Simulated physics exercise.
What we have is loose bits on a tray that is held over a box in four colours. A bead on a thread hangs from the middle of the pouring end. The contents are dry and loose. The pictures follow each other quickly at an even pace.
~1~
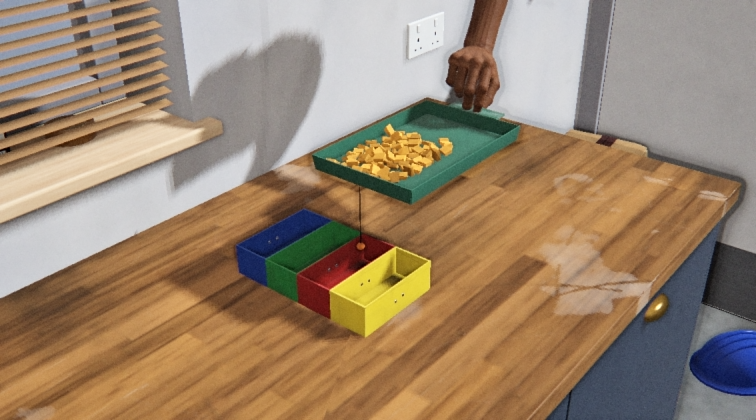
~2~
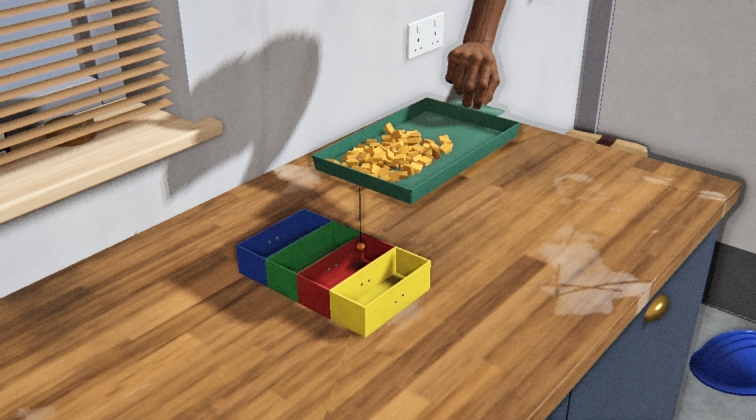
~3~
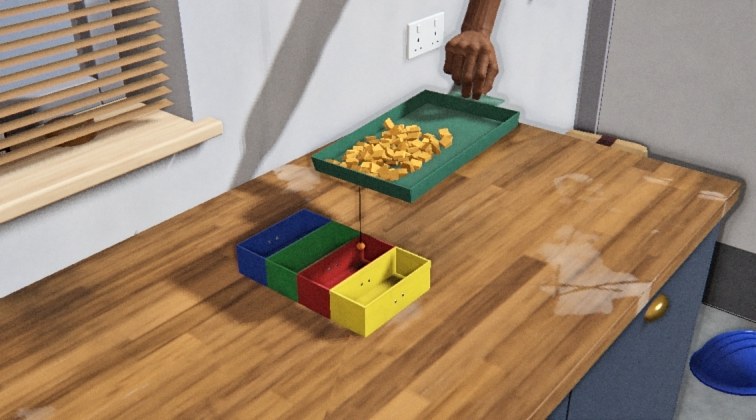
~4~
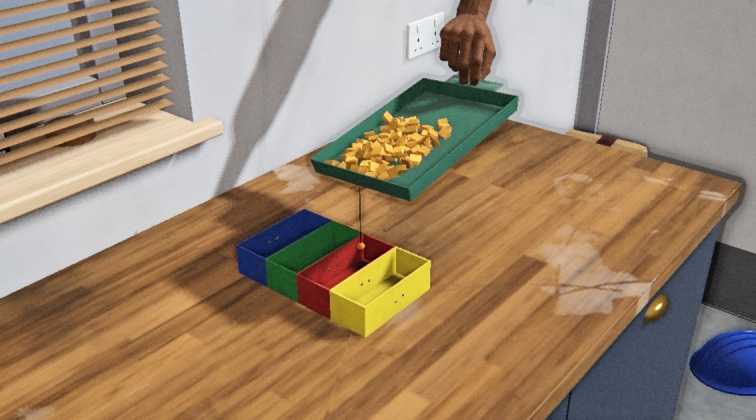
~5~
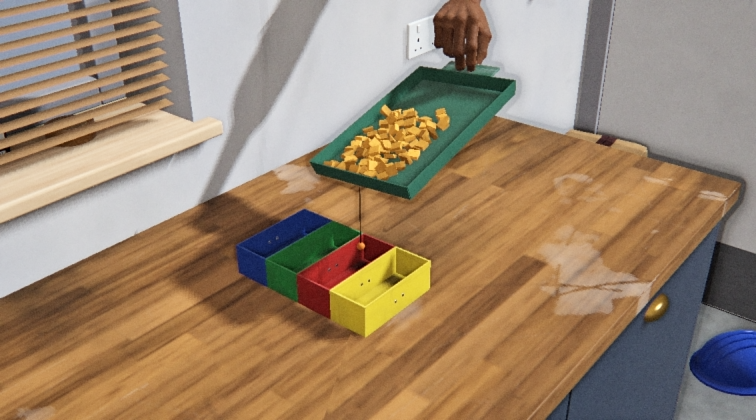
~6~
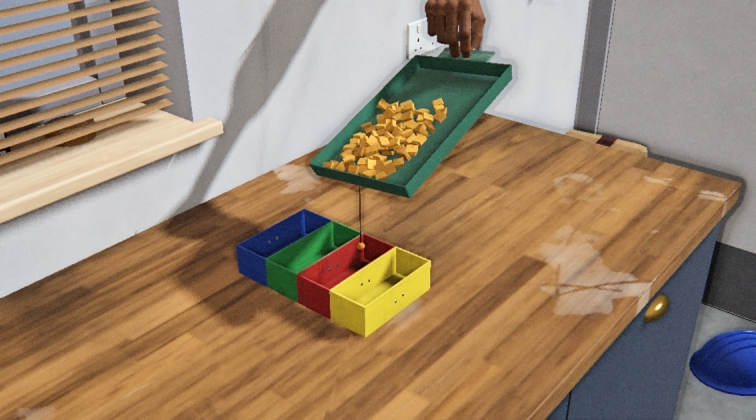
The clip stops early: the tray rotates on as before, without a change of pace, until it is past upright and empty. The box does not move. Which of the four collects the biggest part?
The green cell gets the most.
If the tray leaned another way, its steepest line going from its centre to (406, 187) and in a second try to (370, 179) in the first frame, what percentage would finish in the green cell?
In turn 0 and 40 in a hundred.
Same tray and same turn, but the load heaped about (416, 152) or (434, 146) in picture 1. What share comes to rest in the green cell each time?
In turn 50 and 60 in a hundred.
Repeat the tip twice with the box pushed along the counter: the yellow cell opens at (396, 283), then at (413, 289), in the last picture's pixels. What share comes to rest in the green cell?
Roughly 50 per cent, and 30 per cent.
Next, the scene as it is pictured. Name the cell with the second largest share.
It is the red cell.
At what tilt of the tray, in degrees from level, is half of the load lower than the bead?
Around 115° of tilt.
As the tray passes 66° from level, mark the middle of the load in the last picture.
Near (344, 158).
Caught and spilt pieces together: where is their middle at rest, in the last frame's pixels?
Near (306, 274).
Soon after the last picture, tray tipped steeply; all on the tray.
A little later, tray tipped past a quarter turn; about half on the tray; about a quarter in the green cell; a small part in the blue cell; a small part in the red cell; a small part falling or outside the box.
Later still, tray tipped past a quarter turn; about two thirds in the green cell; about a quarter in the red cell; a small part in the blue cell.
At rest, tray tipped past a quarter turn; about two thirds in the green cell; about a quarter in the red cell; a small part in the blue cell; none in the yellow cell.
